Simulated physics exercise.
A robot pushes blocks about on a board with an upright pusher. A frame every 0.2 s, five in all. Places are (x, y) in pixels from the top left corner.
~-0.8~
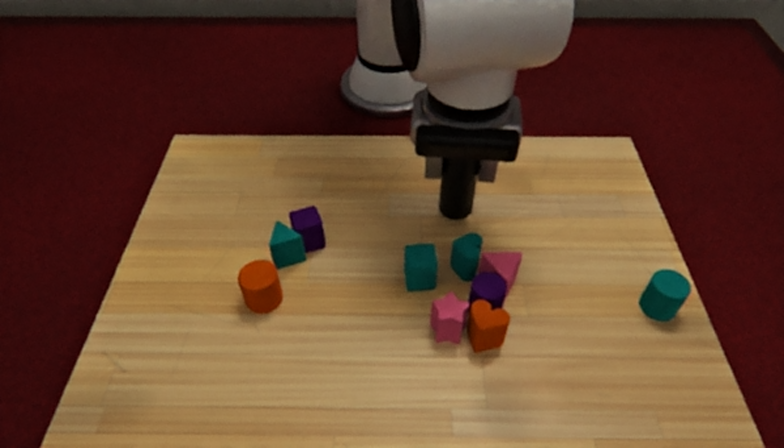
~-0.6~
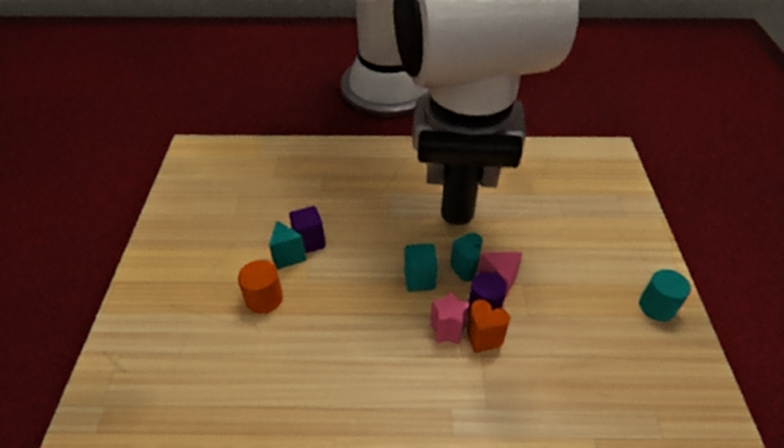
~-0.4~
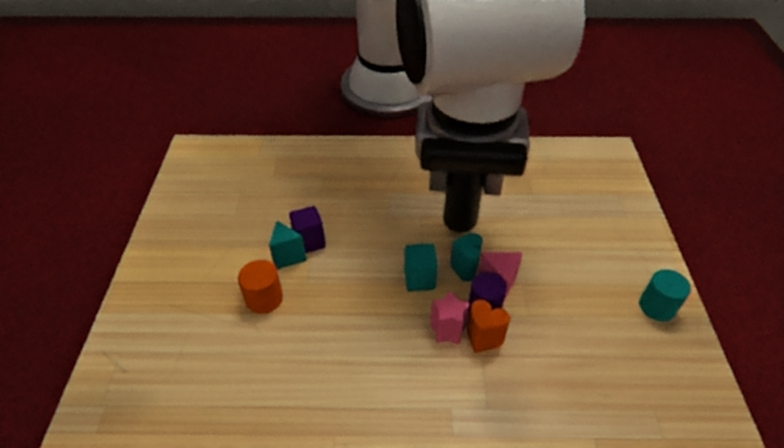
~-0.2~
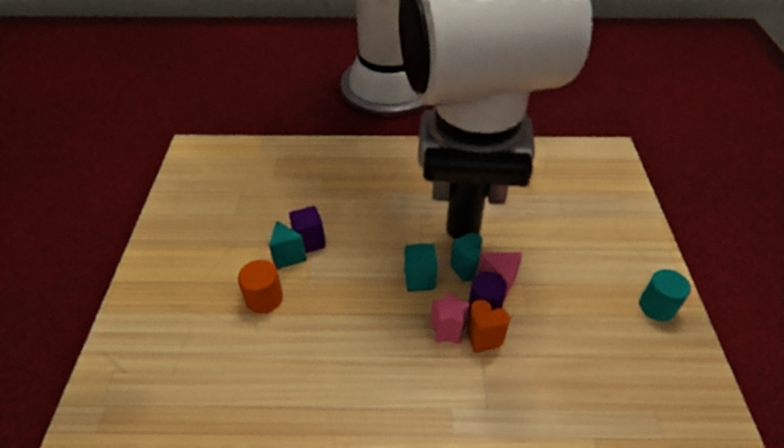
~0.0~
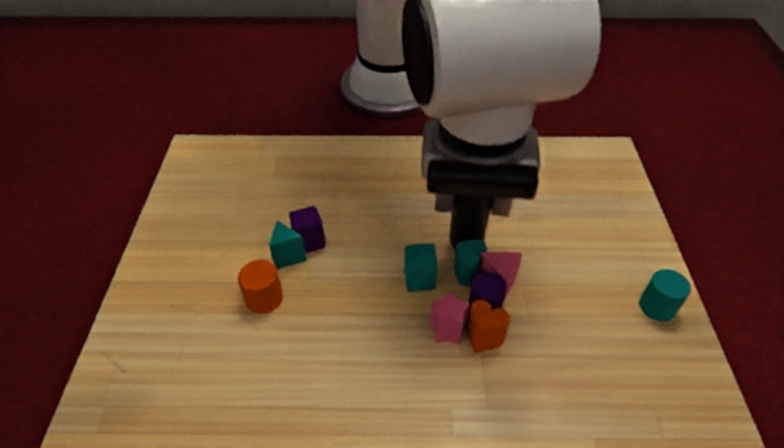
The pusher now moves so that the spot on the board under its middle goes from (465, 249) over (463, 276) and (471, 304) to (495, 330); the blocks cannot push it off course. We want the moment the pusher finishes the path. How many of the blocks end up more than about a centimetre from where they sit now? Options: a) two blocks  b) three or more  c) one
My pick is b.
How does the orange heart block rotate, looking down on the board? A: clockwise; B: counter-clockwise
(B)
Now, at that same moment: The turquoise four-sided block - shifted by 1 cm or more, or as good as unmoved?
In the end it has not been moved.
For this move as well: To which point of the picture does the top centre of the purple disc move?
Its top centre is at about (537, 326).
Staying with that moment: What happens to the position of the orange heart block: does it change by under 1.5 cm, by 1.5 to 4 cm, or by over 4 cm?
1.5-4 cm.
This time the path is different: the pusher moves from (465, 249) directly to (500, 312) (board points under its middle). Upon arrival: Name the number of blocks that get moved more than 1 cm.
It shifts three blocks or more.
The first path, step by step. One third of the way, pusher at (465, 267); turquoise heart block at (468, 278); orange heart block at (488, 317); purple disc at (494, 292); pink triangular piece at (507, 267), turned 45° anticlockwise.
Two thirds of the way, pusher at (473, 295); turquoise heart block at (472, 308), turned 25° clockwise; orange heart block at (492, 333), turned 30° anticlockwise; purple disc at (509, 306); pink triangular piece at (510, 271), turned 80° anticlockwise.
At the end, pusher at (497, 321); turquoise four-sided block still; turquoise heart block at (474, 325), turned 55° clockwise; orange heart block at (494, 346), turned 50° anticlockwise; purple disc at (537, 326); pink triangular piece at (514, 275), turned 110° anticlockwise.
